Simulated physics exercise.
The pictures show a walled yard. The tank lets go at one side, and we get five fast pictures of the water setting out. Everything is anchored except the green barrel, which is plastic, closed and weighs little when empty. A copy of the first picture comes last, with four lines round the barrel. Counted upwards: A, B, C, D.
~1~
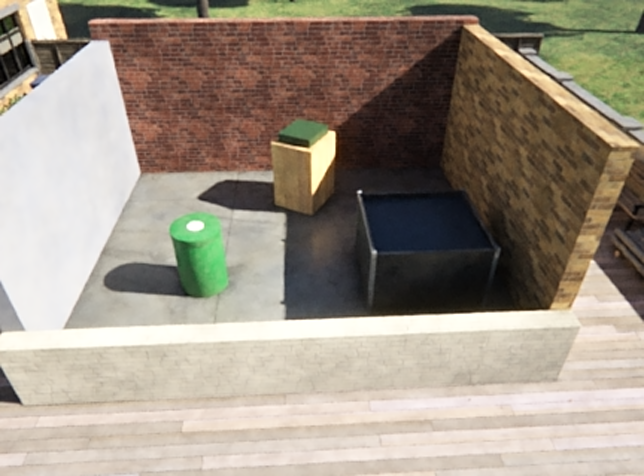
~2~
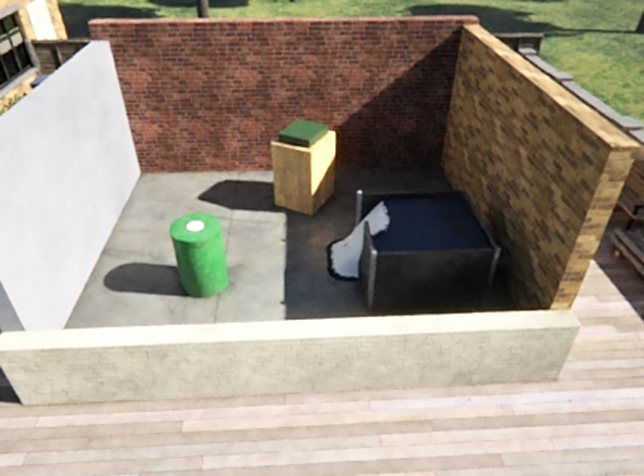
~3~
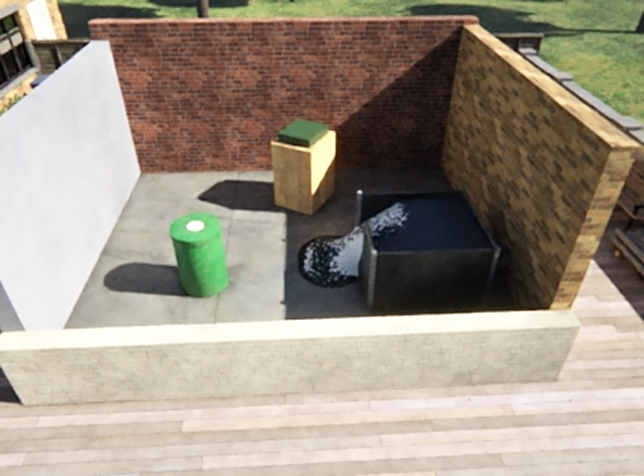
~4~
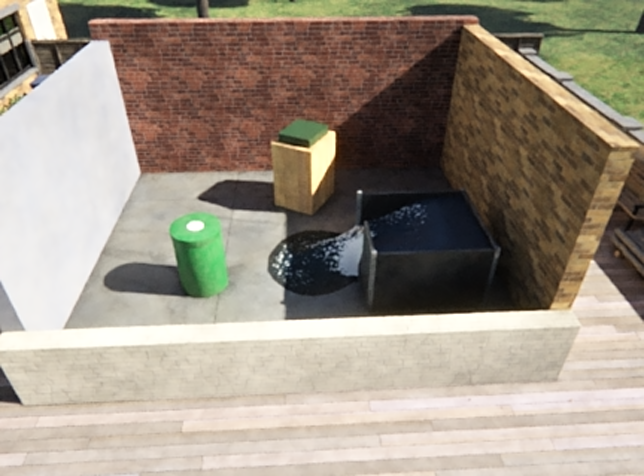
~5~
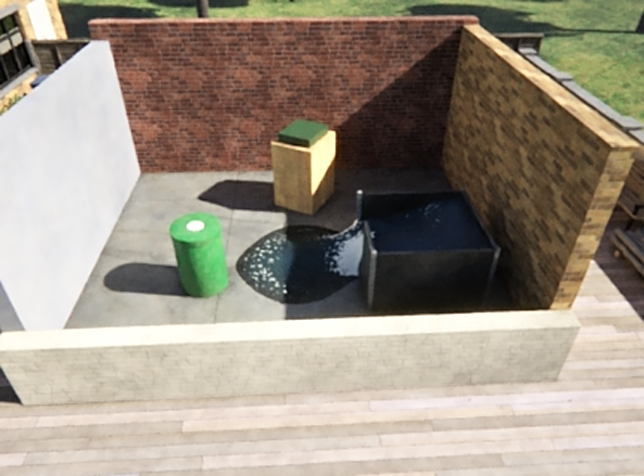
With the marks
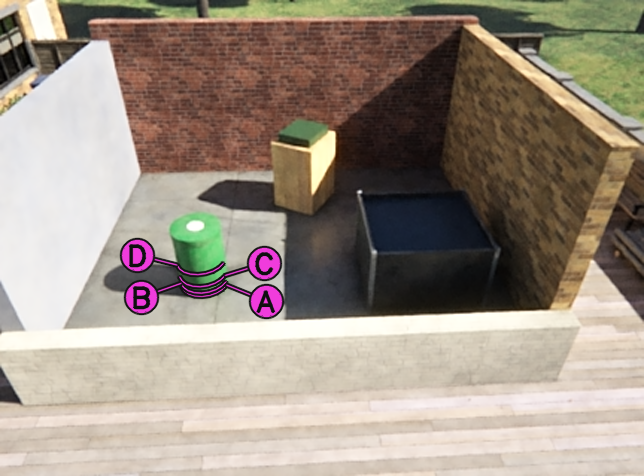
The footage shows a walled yard with a green barrel, a wooden box with a green top and a dark tank; water pours from the tank's left side and spreads leftward across the ground in a widening dark puddle.
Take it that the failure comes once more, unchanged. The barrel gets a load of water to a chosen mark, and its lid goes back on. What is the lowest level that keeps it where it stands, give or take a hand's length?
I would pick level D.
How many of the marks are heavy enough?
One of them.
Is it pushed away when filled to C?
Yes, that goes wrong.
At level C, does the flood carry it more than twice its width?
No.
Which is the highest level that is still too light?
The answer is C.
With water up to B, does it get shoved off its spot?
Yes.
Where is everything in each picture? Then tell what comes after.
The first picture shows lid of the green barrel at (195, 226); tank full, its middle at (422, 224).
In the second picture, 1 % of the ground wet, in view closest to the barrel at (335, 265).
In the third picture, 3 % of the ground wet, in view closest to the barrel at (307, 266).
In the fourth picture, 6 % of the ground wet, in view closest to the barrel at (274, 265).
The fifth picture shows lid of the green barrel at (195, 226); 9 % of the ground wet, in view closest to the barrel at (246, 269).
On the marked copy, A at (202, 296); B at (201, 293); C at (200, 286); D at (197, 274); from the bottom up A, B, C, D.
With A, it is pushed about twice its own width away.
With B, it is pushed about twice its own width away.
With C, it is pushed about its own width away.
With D, it does not move.
